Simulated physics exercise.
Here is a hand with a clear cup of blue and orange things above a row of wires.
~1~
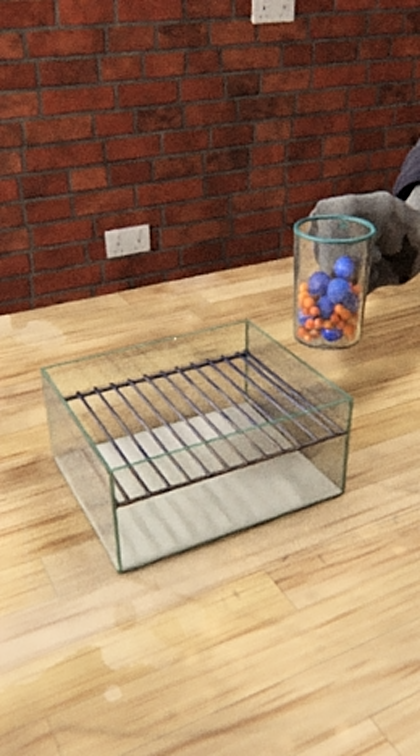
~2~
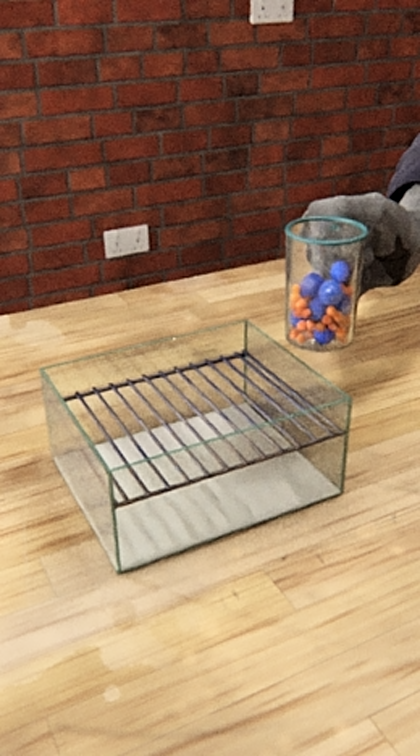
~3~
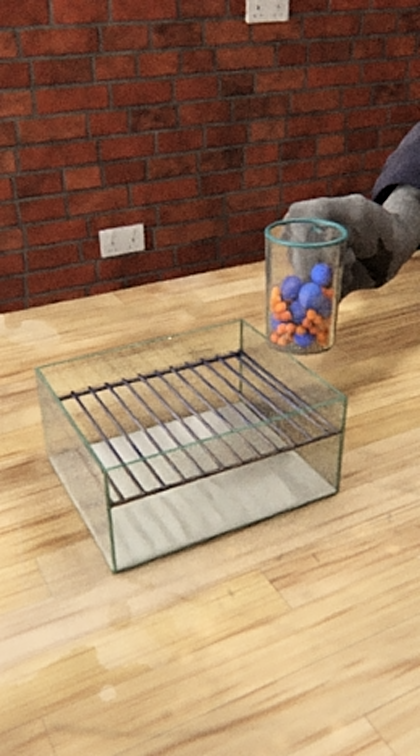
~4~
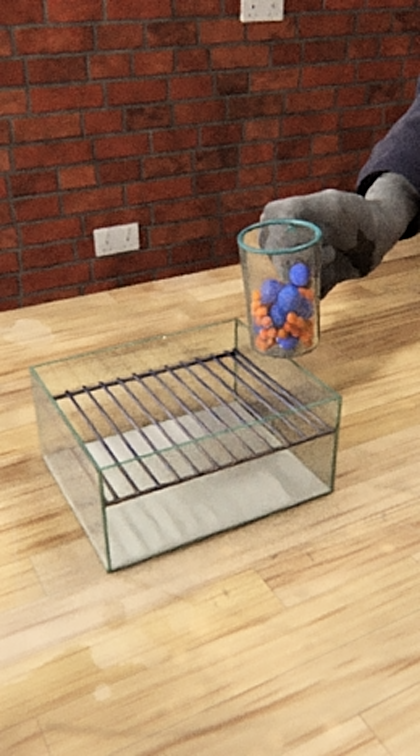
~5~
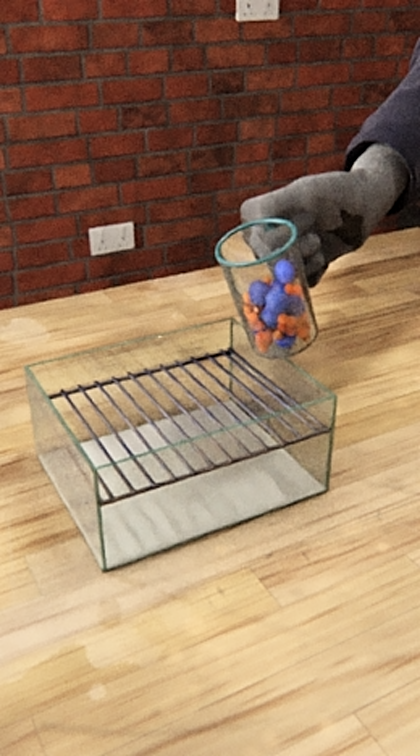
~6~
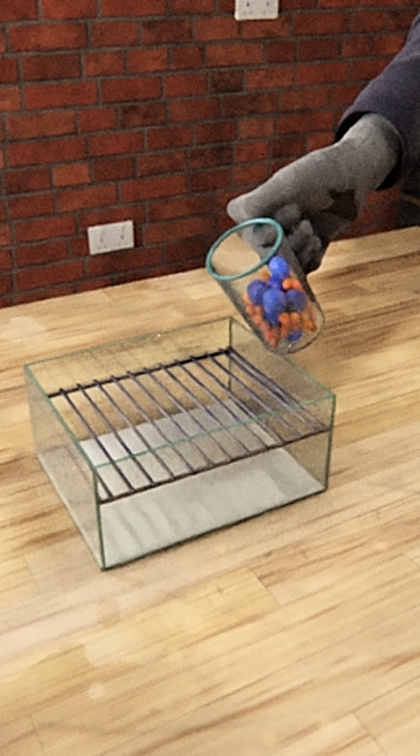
Gloved hand moving a clear cup of blue and orange balls left toward a wire rack in a glass box, then tilting it leftward.
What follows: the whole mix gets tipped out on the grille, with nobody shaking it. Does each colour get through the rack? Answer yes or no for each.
Blue ones: No; orange ones: Yes.
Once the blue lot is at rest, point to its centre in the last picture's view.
About (170, 398) in the last view.
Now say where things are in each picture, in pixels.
The first picture shows cup near (331, 284), upright; rack near (110, 439), 14 wires across; blue gumballs near (336, 292), wider than the gaps; orange sweets near (321, 322), narrower than the gaps.
The second picture shows cup near (323, 285), upright; orange ones near (325, 330).
The third picture shows cup near (303, 288), upright; blue ones near (300, 312).
The fourth picture shows cup near (282, 291), tipped 6°; orange ones near (290, 334).
The fifth picture shows cup near (270, 291), tipped 19°; blue ones near (280, 295).
The sixth picture shows cup near (270, 290), tipped 32°; rack near (94, 435); blue ones near (281, 290); orange ones near (295, 321).
Then, 0.35 s on from there, blue ones, the whole lot in the cup; orange ones, the whole lot in the cup.
Then, 0.72 s on from there, blue ones, the whole lot in the cup; orange ones, the whole lot in the cup.
Then, 1.16 s on from there, blue ones, the whole lot on or over the wires; orange ones, a little in the cup, near half on or over the wires, near a third under the rack.
In the end, blue ones, the whole lot on the wires, none at all under the rack; orange ones, all but a few under the rack, only a few outside the box.
